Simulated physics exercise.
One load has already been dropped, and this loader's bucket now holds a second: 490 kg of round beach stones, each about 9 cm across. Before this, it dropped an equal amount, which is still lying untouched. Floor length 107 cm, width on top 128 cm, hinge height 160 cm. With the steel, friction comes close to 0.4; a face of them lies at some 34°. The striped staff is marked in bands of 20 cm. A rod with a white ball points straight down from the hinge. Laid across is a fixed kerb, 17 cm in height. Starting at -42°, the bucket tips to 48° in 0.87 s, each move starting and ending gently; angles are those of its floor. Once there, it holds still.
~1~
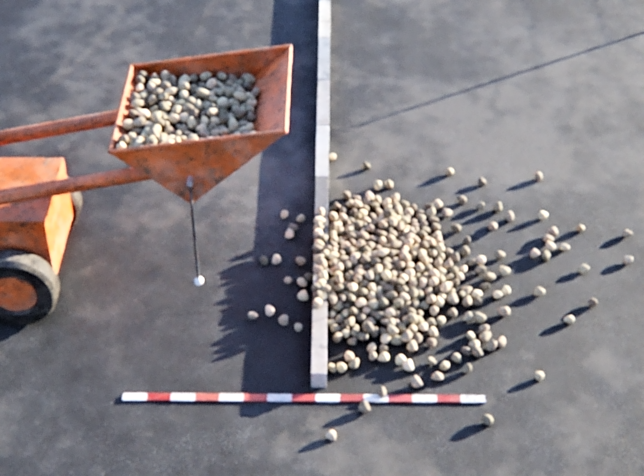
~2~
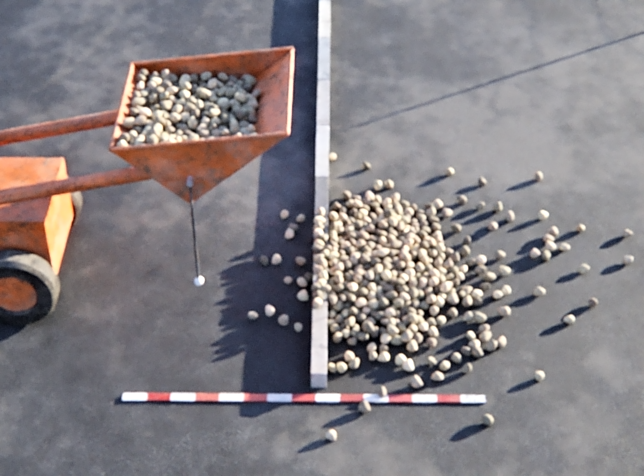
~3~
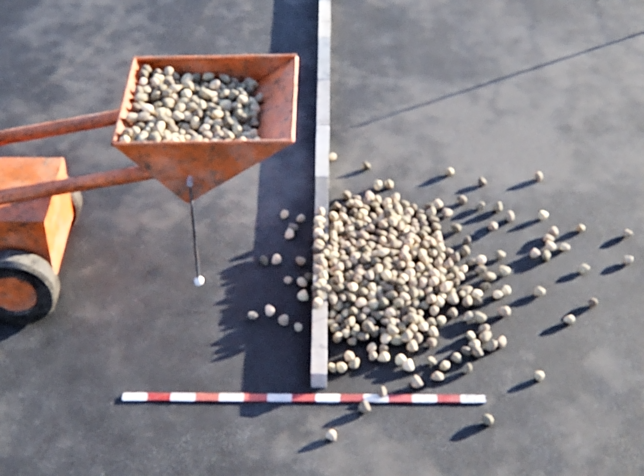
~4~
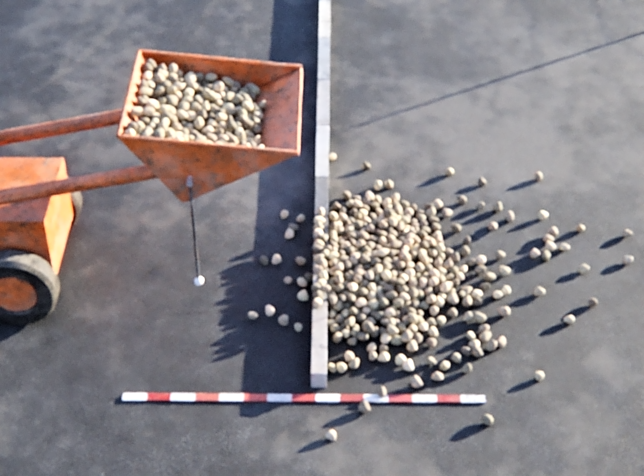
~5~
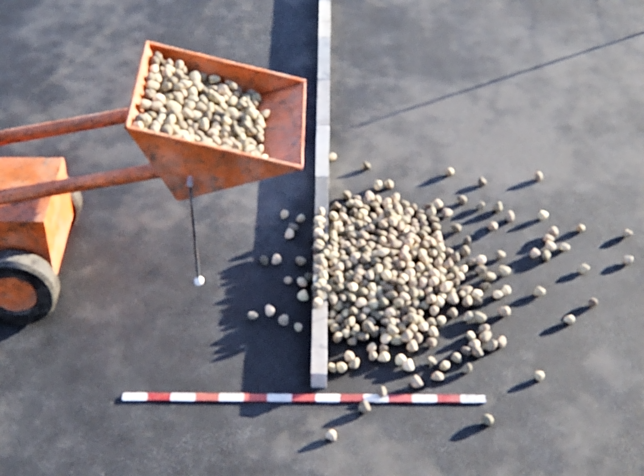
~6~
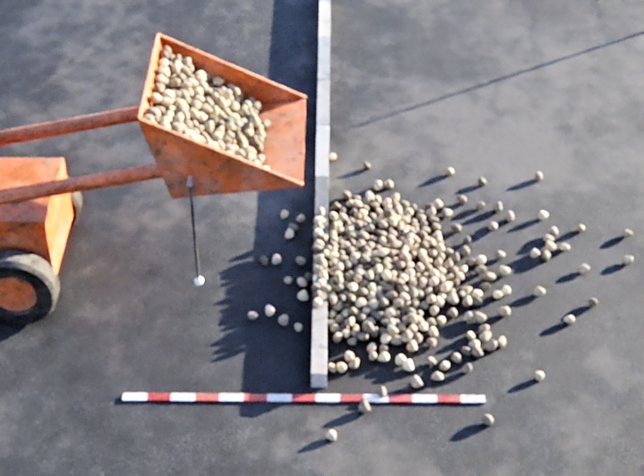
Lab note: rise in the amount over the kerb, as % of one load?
Approximately 34 %.
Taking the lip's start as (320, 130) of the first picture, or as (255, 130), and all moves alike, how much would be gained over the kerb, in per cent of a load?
The first would add some 80 per cent and the second some 10 per cent.
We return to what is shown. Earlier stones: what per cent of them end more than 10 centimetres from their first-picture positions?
Roughly 10 percent.
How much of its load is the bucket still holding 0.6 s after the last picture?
Around 65 per cent of the load is still inside.
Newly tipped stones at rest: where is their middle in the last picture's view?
Their centre ends up near (304, 267).
Then, 0.3 s after the last picture the floor is at 34°; in per cent of one load, 100 in the bucket, 6 on this side of the kerb, 93 over the kerb; the foremost stones are at (587, 261).
Then, 0.6 s after the last picture the floor is at 48°; in per cent of one load, 67 in the bucket, 40 on this side of the kerb, 93 over the kerb; the foremost stones are at (587, 261).
Then, 1.0 s after the last picture the floor is at 48°; in per cent of one load, 6 in the bucket, 81 on this side of the kerb, 113 over the kerb; the foremost stones are at (587, 261).
Then, 3.8 s after the last picture the floor is at 48°; in per cent of one load, 0 in the bucket, 72 on this side of the kerb, 128 over the kerb; the foremost stones are at (583, 238). Net gain over the kerb, 34.
